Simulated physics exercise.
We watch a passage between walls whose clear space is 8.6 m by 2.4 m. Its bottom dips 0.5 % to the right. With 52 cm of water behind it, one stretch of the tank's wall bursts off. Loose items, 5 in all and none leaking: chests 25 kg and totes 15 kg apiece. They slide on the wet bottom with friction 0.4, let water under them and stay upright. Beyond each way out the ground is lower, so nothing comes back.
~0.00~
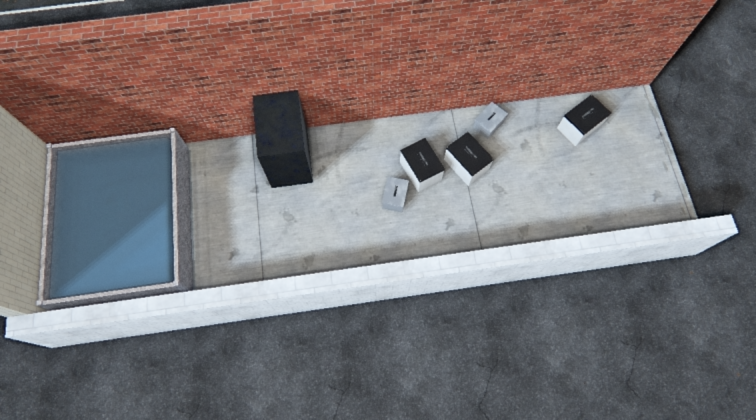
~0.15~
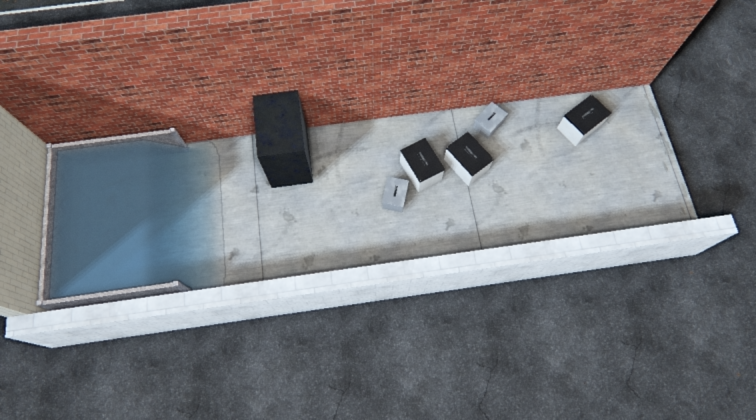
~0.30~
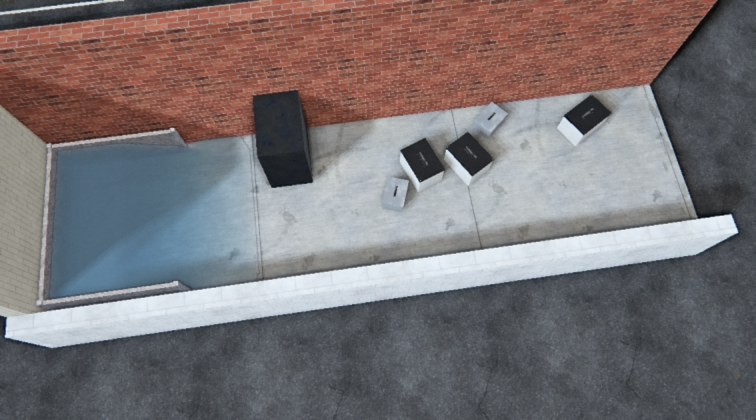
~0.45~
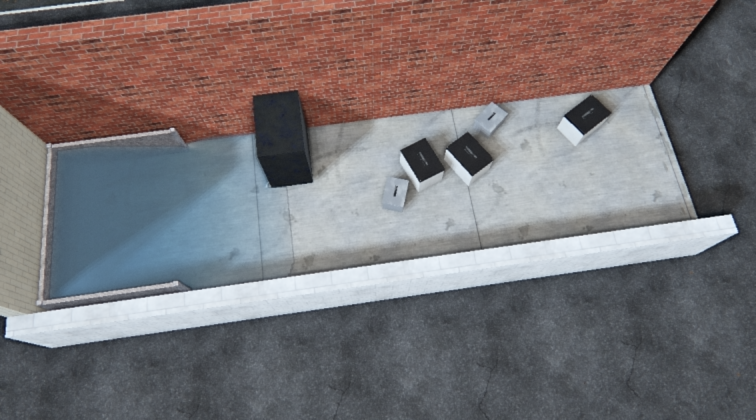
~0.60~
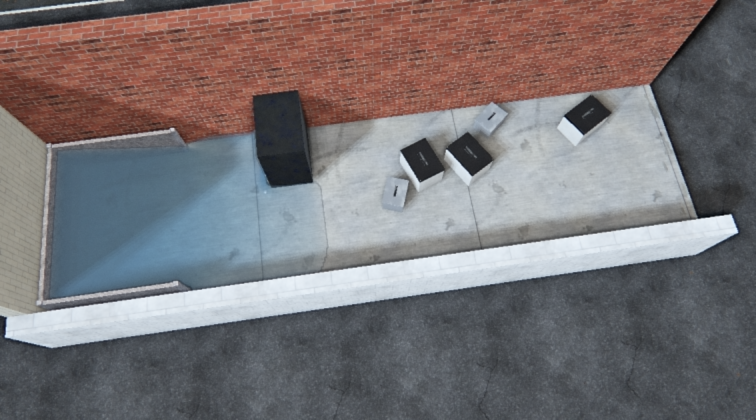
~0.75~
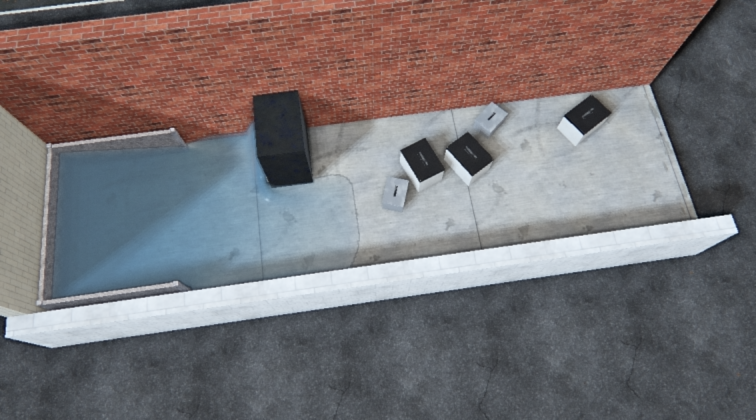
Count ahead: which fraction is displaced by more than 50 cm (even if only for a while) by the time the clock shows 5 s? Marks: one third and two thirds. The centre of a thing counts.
Share: From one to two thirds.
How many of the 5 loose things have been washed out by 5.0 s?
I count 0.
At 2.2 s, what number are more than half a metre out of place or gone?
By then 1.
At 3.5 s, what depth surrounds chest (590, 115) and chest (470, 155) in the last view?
About 4 and 6 cm.
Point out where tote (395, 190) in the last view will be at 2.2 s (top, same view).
Near (487, 187).
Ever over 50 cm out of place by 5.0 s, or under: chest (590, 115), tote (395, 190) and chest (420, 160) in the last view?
In turn: Under, over, more.
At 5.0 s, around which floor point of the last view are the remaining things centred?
Near (533, 133).
After 1.1 s 0 of 5 are over 50 cm from their spots; 0 afloat.
After 2.2 s 1 of 5 are over 50 cm from their spots; 0 afloat.
After 3.5 s 1 of 5 are over 50 cm from their spots; 0 afloat.
After 5.0 s 2 of 5 are over 50 cm from their spots, and 2 have been at some point; 1 afloat.
